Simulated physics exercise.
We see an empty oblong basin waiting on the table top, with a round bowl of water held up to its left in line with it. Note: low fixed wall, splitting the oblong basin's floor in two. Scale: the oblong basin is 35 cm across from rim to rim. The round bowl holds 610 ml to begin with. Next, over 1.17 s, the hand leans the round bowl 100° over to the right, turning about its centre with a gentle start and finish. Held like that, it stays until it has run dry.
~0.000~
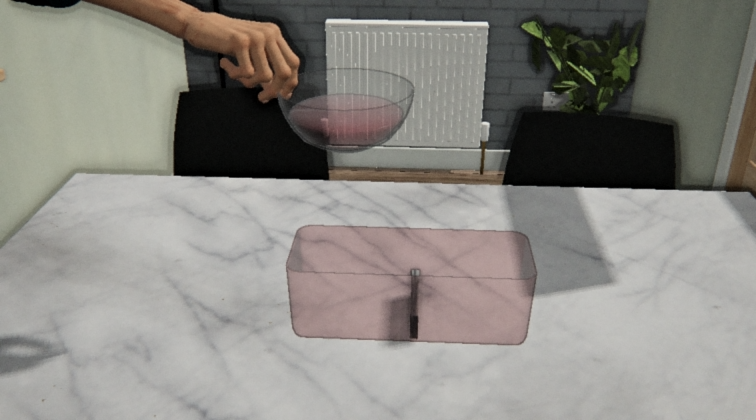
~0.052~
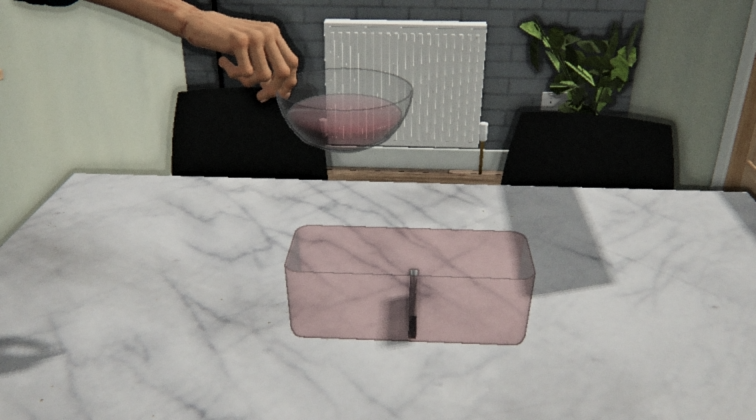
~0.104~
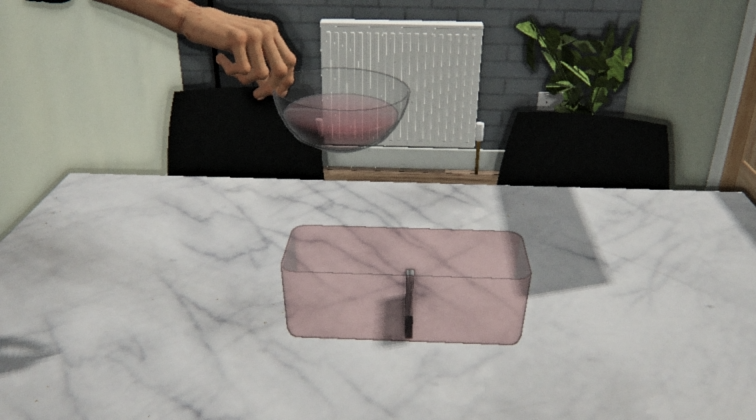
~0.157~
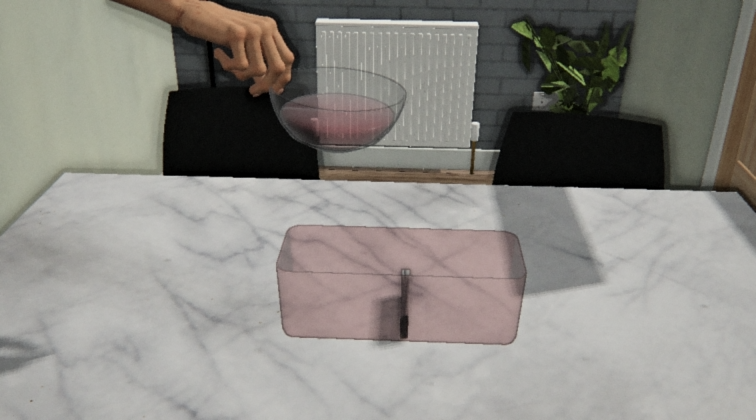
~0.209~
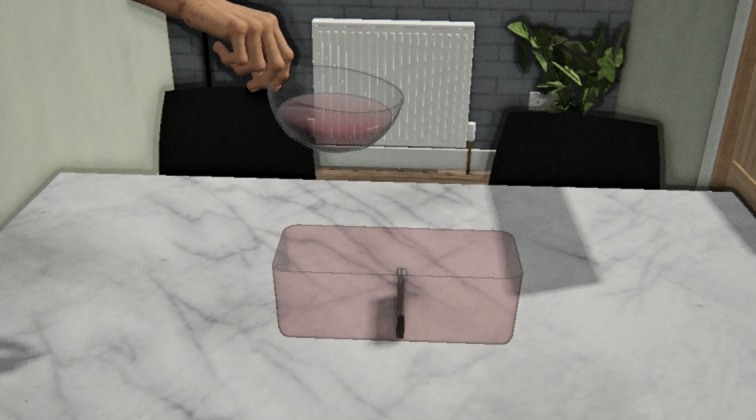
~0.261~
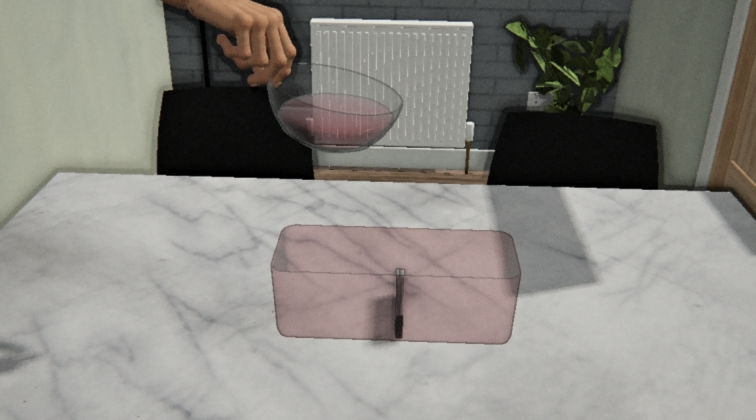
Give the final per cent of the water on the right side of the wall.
The right side ends with about 88 per cent.
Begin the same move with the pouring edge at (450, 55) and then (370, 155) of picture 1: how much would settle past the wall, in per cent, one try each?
Roughly 90 per cent the first time and 15 per cent the second.
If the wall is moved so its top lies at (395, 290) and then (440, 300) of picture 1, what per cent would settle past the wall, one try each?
In turn about 95 and 65 per cent.
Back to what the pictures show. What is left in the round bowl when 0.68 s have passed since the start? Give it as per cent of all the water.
56 %.
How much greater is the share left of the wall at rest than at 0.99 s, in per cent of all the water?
Change: Approx. 7 %.
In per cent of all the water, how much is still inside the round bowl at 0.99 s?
What remains is about 3 percent of it all.
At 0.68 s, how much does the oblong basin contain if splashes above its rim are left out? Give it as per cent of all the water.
Roughly 5 per cent.
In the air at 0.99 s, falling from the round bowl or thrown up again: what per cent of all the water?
In-air share: About 16 %.
By 0.68 s the tilt is 63° and 56 per cent is still to pour, 0 is left of the wall and 5 right of it.
By 0.99 s the tilt is 95° and 3 per cent is still to pour, 4 is left of the wall and 77 right of it.
By 1.32 s the tilt is 100° and 0 per cent is still to pour, 10 is left of the wall and 89 right of it.
By 1.67 s the tilt is 100° and 0 per cent is still to pour, 11 is left of the wall and 88 right of it.
At rest 11 per cent lies left of the wall, 88 right of it and 1 outside.
